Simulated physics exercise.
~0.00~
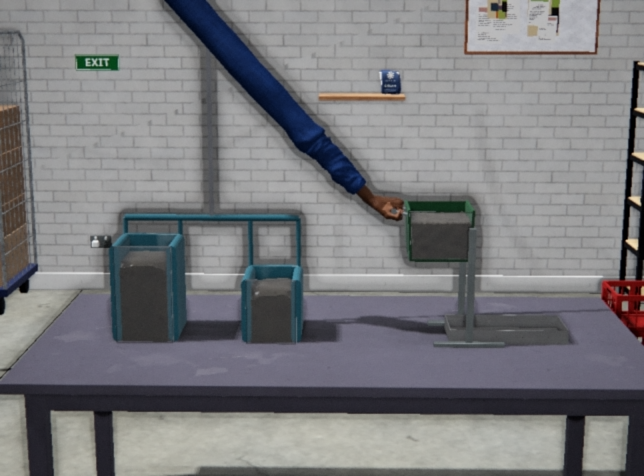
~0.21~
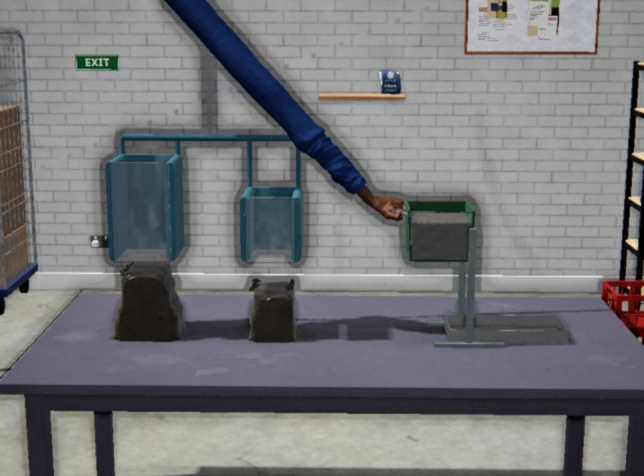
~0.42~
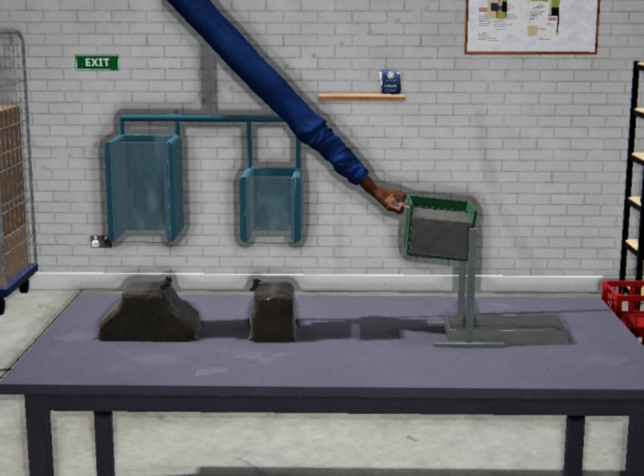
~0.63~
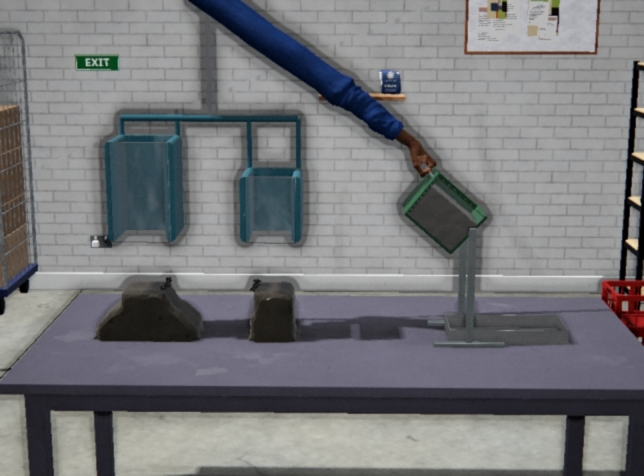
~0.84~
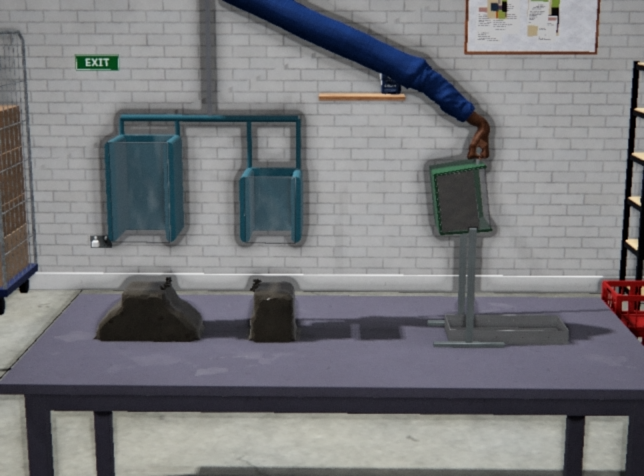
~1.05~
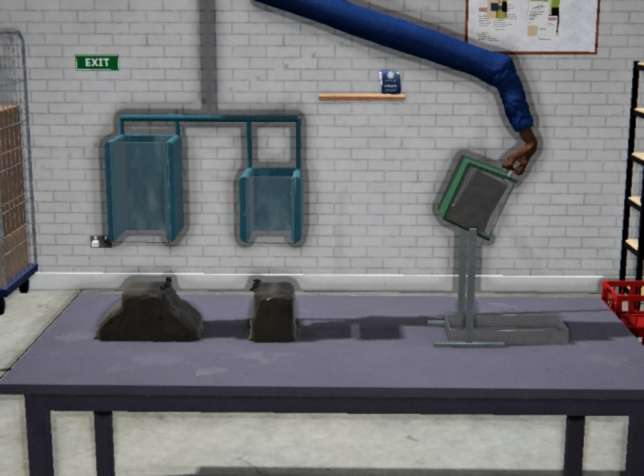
On a table in a brick-walled room, two blue casings rose off dark, muddy blocks, and the taller block slumped and spread; then a blue-sleeved arm turned a green-rimmed tub of mud over to the right.
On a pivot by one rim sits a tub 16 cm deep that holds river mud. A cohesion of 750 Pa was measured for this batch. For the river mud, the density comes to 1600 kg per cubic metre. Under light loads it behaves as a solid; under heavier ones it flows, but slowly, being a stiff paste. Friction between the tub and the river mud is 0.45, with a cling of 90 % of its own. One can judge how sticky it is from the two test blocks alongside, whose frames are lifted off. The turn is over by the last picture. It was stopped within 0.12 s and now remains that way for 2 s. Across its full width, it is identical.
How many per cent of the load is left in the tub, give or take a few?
I would say close to 0 percent.
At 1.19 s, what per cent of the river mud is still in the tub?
About 70 %.
After 1.19 s, the tub is at 113 degrees and holds 70 %.
After 1.36 s, the tub is at 113 degrees and holds 14 %.
After 1.53 s, the tub is at 113 degrees and holds 0 %.
After 1.70 s, the tub is at 113 degrees and holds 0 %.
After 3.05 s, the tub is at 113 degrees and holds 0 %.
